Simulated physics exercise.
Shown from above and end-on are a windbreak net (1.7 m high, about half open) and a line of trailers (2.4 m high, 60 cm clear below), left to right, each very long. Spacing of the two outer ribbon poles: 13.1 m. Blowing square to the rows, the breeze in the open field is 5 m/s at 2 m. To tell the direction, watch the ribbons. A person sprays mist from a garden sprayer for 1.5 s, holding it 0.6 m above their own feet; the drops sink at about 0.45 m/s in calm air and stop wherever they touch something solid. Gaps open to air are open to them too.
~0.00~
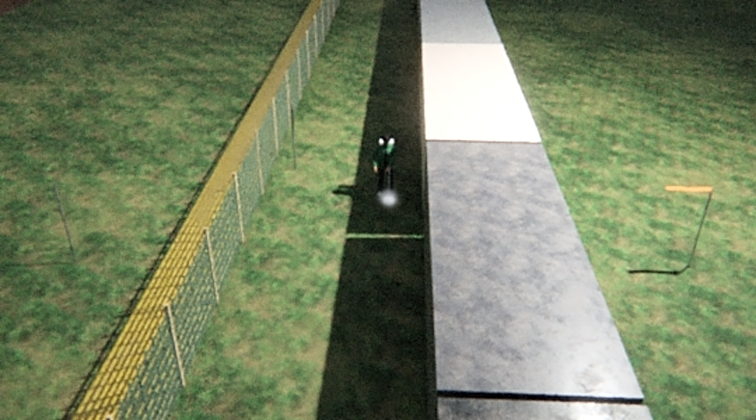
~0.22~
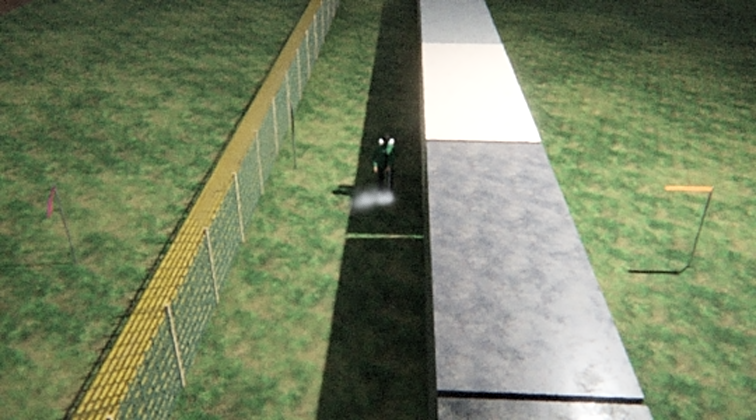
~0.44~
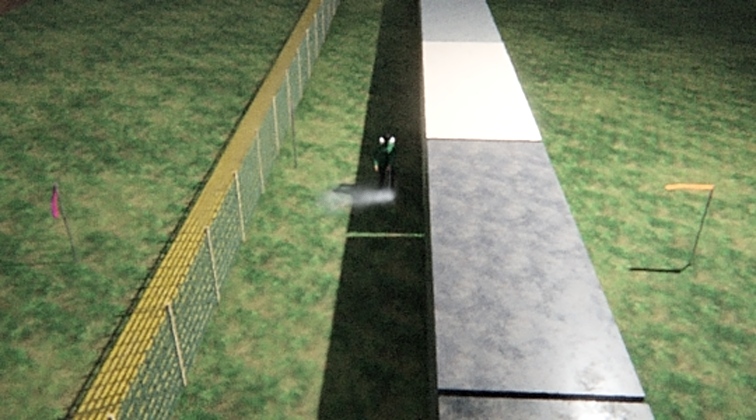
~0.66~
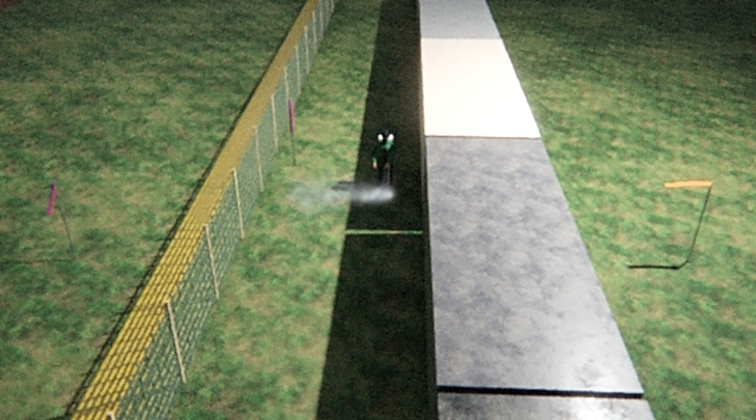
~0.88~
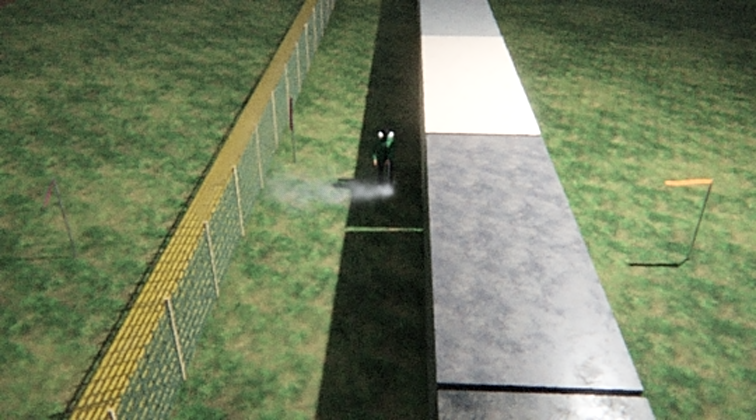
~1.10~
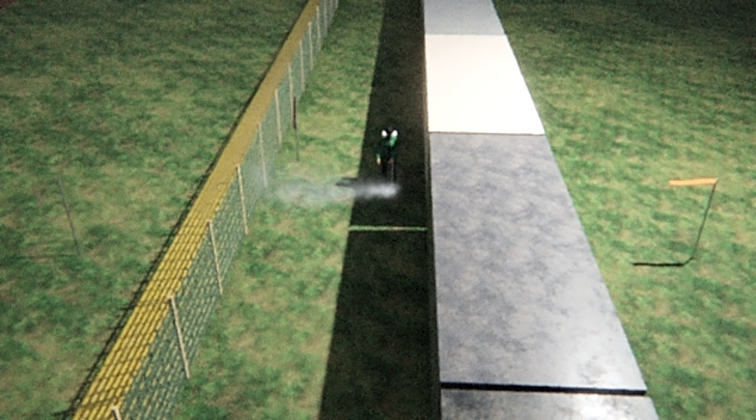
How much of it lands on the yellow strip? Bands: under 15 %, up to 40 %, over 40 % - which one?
Estimate: Between 15 and 40 %.
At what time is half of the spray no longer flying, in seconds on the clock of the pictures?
That should be around 3.6 seconds.
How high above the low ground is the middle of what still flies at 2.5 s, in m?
Middle height: Approx. 0.8 m.
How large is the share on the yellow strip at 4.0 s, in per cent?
25 per cent or so.
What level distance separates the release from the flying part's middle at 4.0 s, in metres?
Estimate: Some 4.5 m.
After 2.5 s, 7 % lies on the yellow strip; 32 % has touched down or left; the middle of what still flies is 0.8 m above the low ground, near (246, 177).
After 4.0 s, 24 % lies on the yellow strip; 55 % has touched down or left; the middle of what still flies is 1.1 m above the low ground, near (199, 165).
After 8.0 s, 31 % lies on the yellow strip; 76 % has touched down or left; the middle of what still flies is 1.3 m above the low ground, near (32, 150).
After 20.0 s, 31 % lies on the yellow strip; 99 % has touched down or left.
After 45.0 s, 31 % lies on the yellow strip; 100 % has touched down or left.
